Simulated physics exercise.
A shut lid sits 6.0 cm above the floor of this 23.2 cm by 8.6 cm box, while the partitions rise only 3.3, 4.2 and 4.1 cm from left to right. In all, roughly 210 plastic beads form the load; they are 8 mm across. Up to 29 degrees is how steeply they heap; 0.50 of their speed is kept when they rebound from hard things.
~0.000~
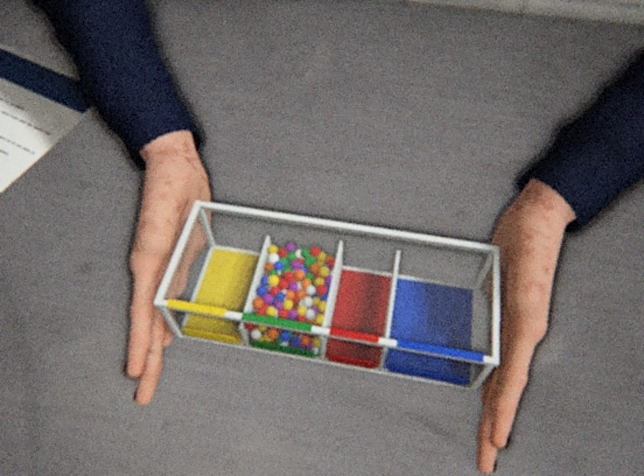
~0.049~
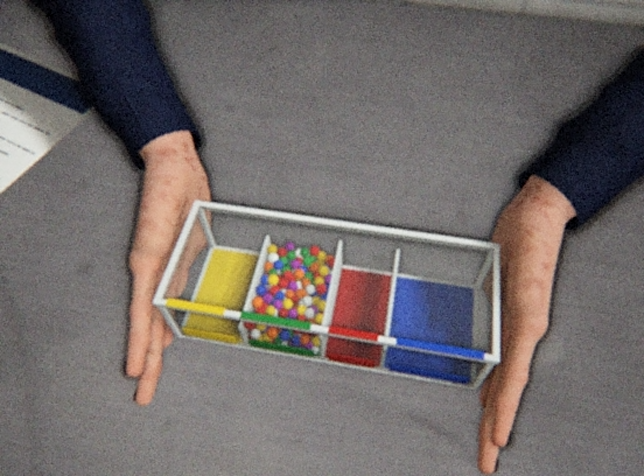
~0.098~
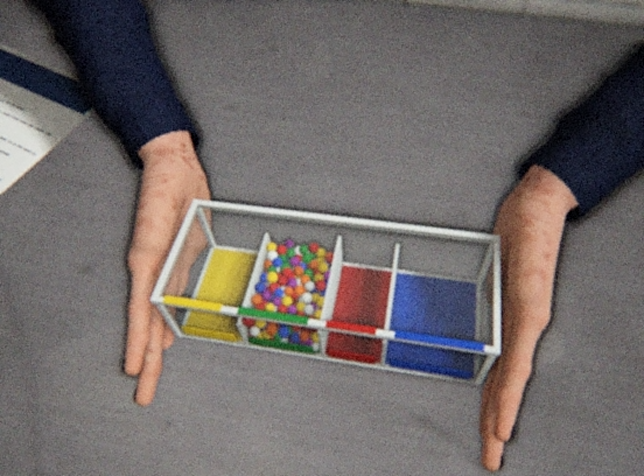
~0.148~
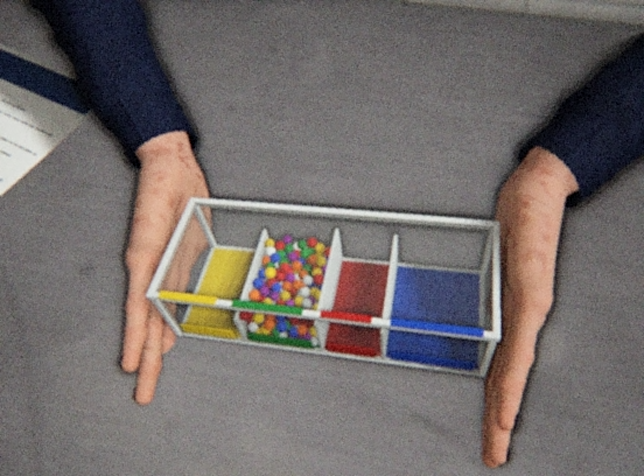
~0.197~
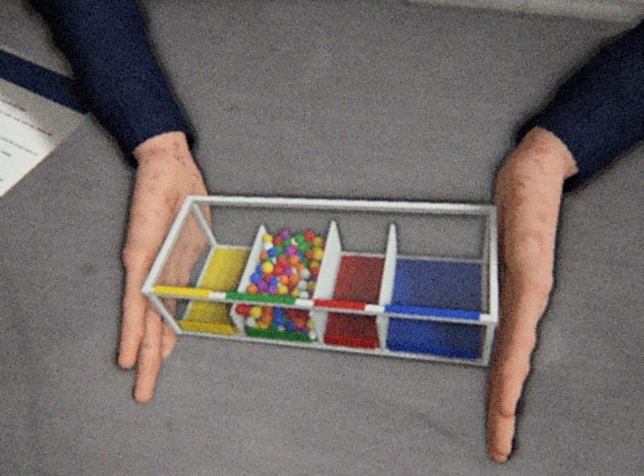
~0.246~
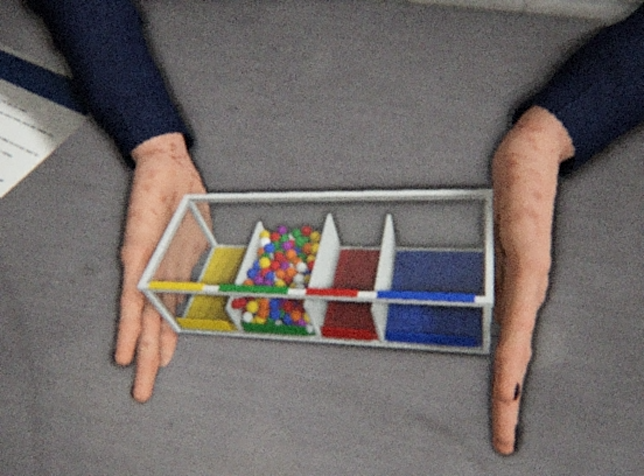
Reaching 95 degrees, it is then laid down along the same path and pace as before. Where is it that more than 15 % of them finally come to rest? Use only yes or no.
Red: No; blue: No; green: Yes; yellow: Yes.
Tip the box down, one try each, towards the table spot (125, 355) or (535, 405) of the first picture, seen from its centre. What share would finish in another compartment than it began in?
The share comes to about 70 in a hundred, then about 30 in a hundred.
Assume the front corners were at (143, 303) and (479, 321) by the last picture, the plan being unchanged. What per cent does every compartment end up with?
The compartments end with red 0 per cent, blue 0 per cent, green 25 per cent and yellow 75 per cent.
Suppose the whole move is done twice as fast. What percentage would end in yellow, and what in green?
Result in per cent: Yellow 65; green 35.
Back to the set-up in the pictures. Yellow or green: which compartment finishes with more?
It's the yellow one that holds more.
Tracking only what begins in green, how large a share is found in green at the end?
Close to 30 in a hundred.
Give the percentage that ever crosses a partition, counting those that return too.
Close to 70 in a hundred.
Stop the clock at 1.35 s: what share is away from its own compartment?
Roughly 35 in a hundred.
After 1.35 s, tilt 95 degrees; green 65 %, yellow 35 %.
After 2.09 s, tilt 43 degrees; green 30 %, yellow 70 %.
Then, at 2.86 s, tilt 0 degrees; green 30 %, yellow 70 %.
In the end, at 3.4 s, red 0 %, blue 0 %, green 30 %, yellow 70 %.
